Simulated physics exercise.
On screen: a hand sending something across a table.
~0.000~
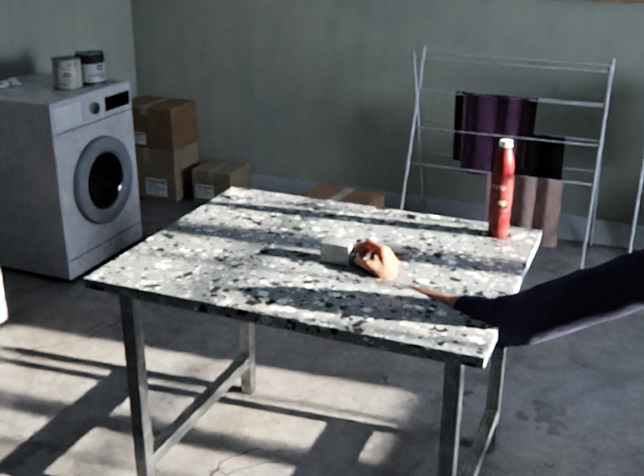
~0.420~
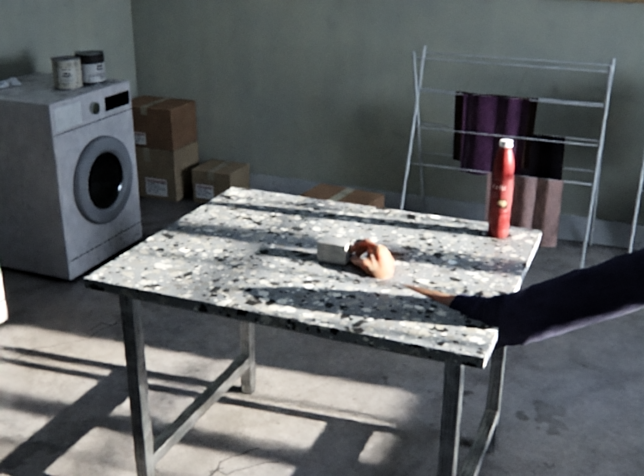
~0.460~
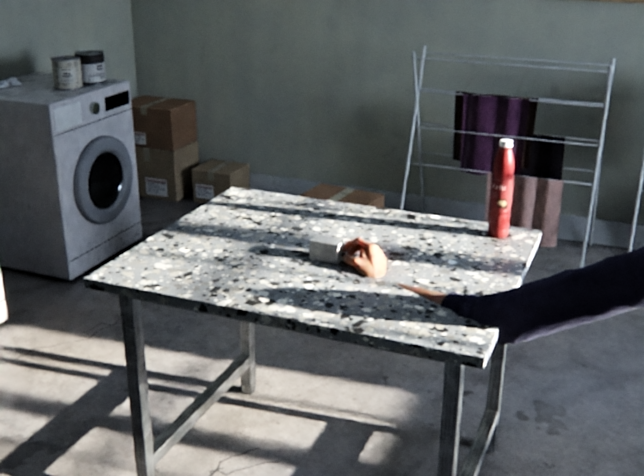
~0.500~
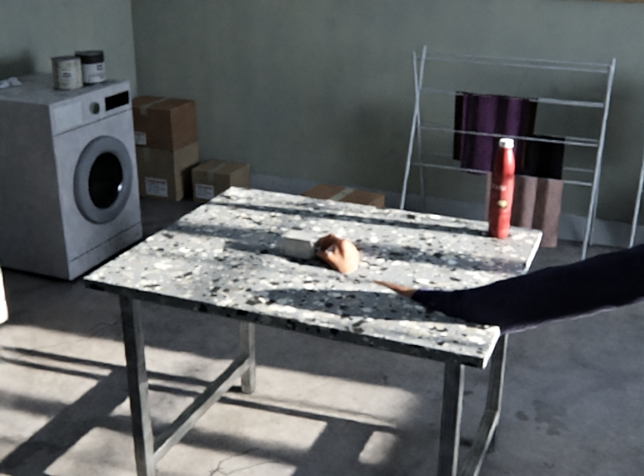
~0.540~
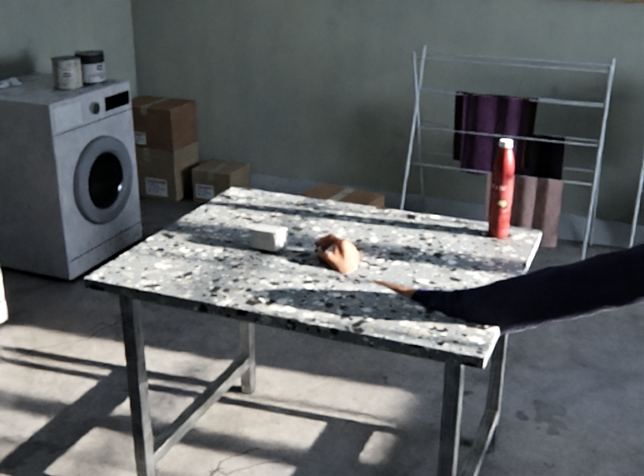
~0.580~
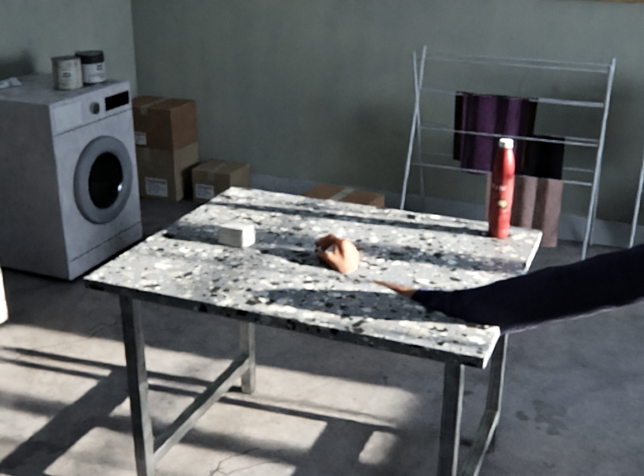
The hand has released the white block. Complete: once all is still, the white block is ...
Off the table.
By 0.68 s, white block tilted by 10° near (172, 220).
By 0.88 s, white block now off the table.
By 1.08 s, things are still on the move.
By 1.28 s, as before.
When it is over (1.3 s), off the table, white block.
